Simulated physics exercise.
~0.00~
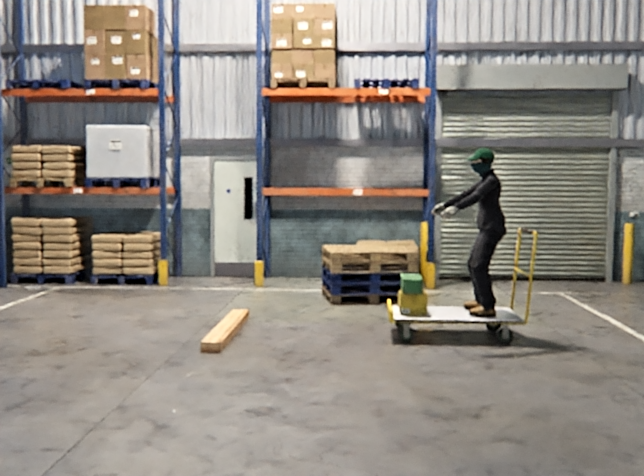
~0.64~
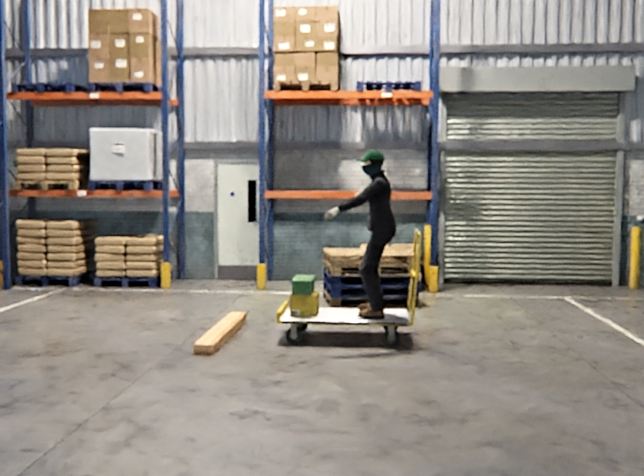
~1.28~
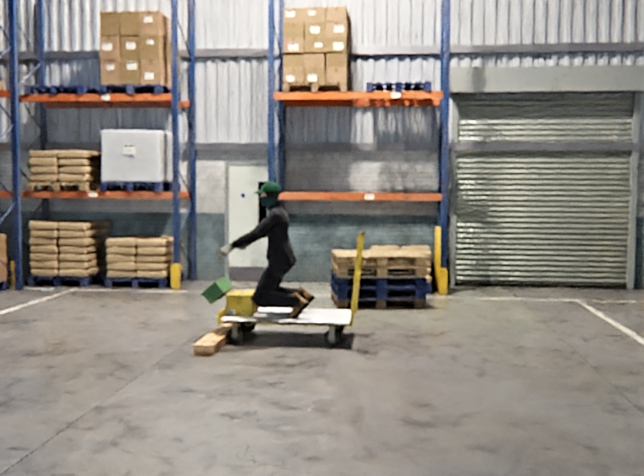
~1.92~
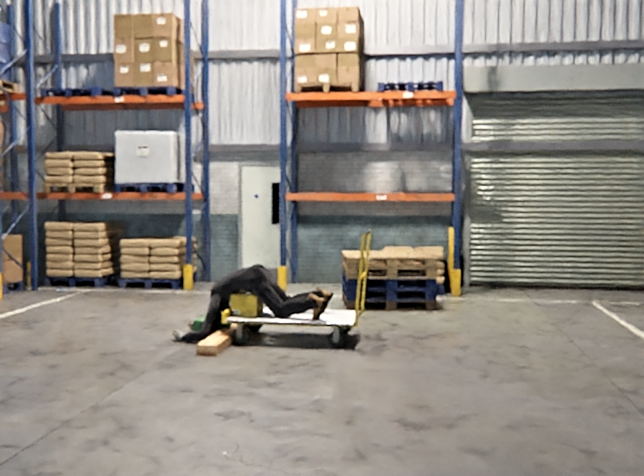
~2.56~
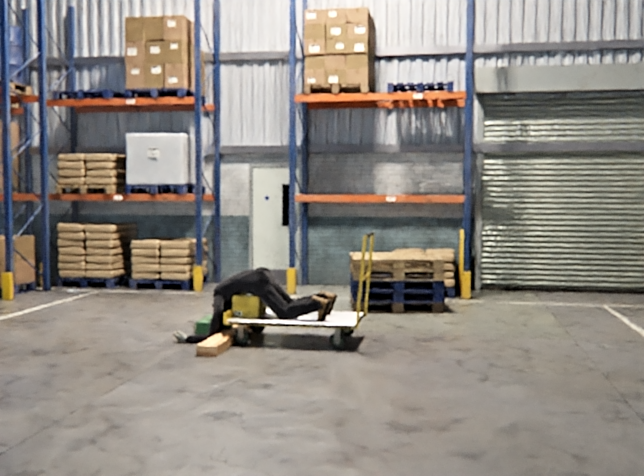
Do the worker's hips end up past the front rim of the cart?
No, the worker's hips stay over the deck, behind the front rim, while the head and arms hang down in front.
